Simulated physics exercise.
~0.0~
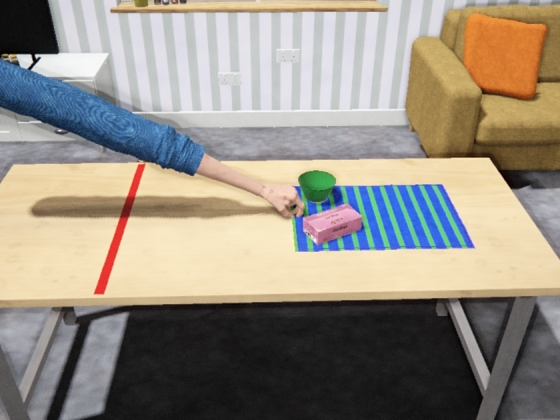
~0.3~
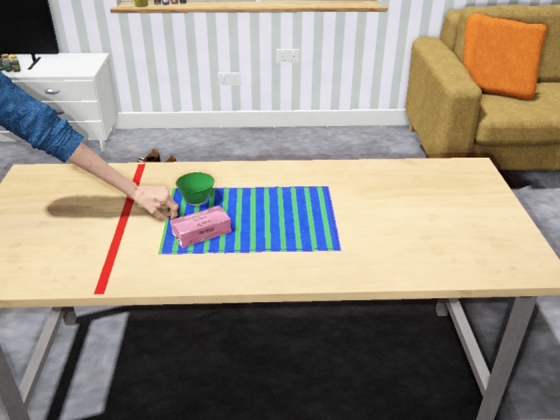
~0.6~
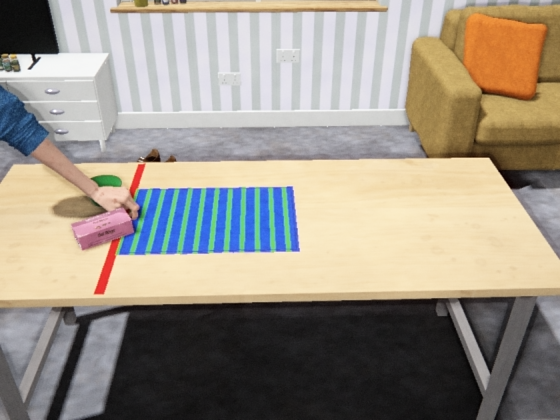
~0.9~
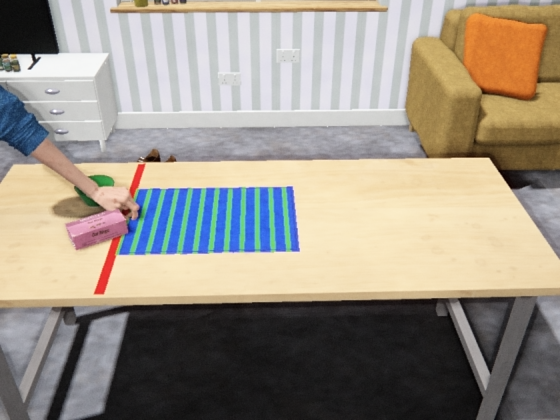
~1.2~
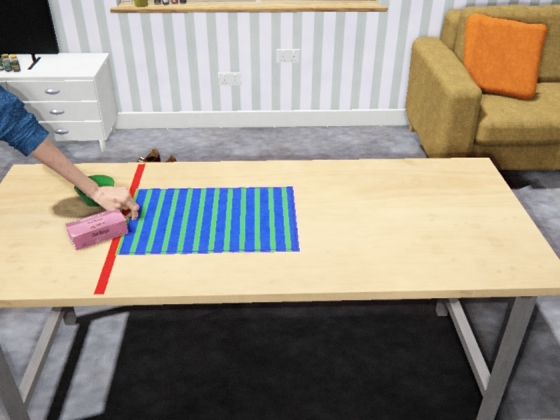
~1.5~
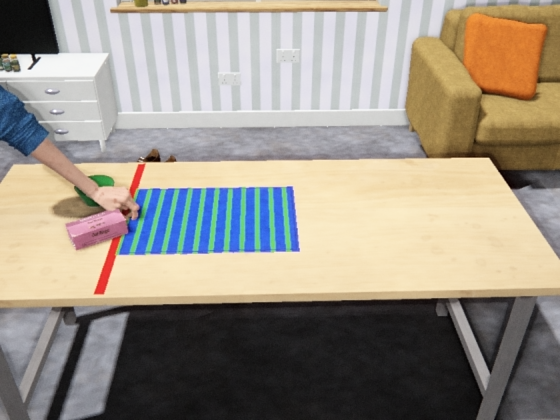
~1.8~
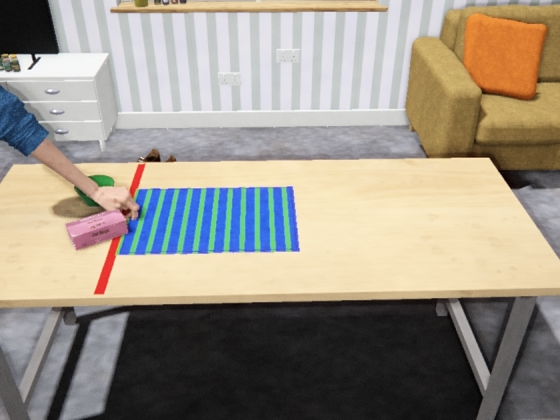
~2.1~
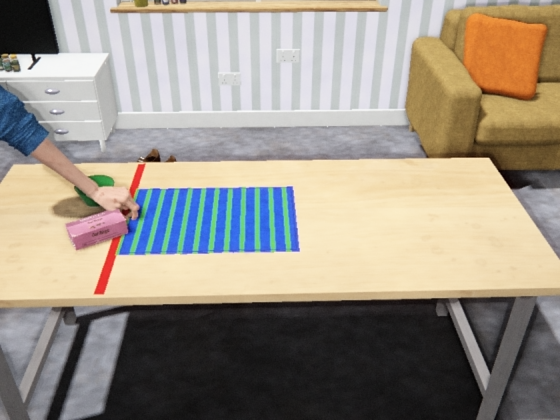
A blue and green striped cloth carrying a green bowl and a pink packet was pulled left along a table by a hand until it stopped at the red tape, and both items slid off its front edge and came to rest beyond it.
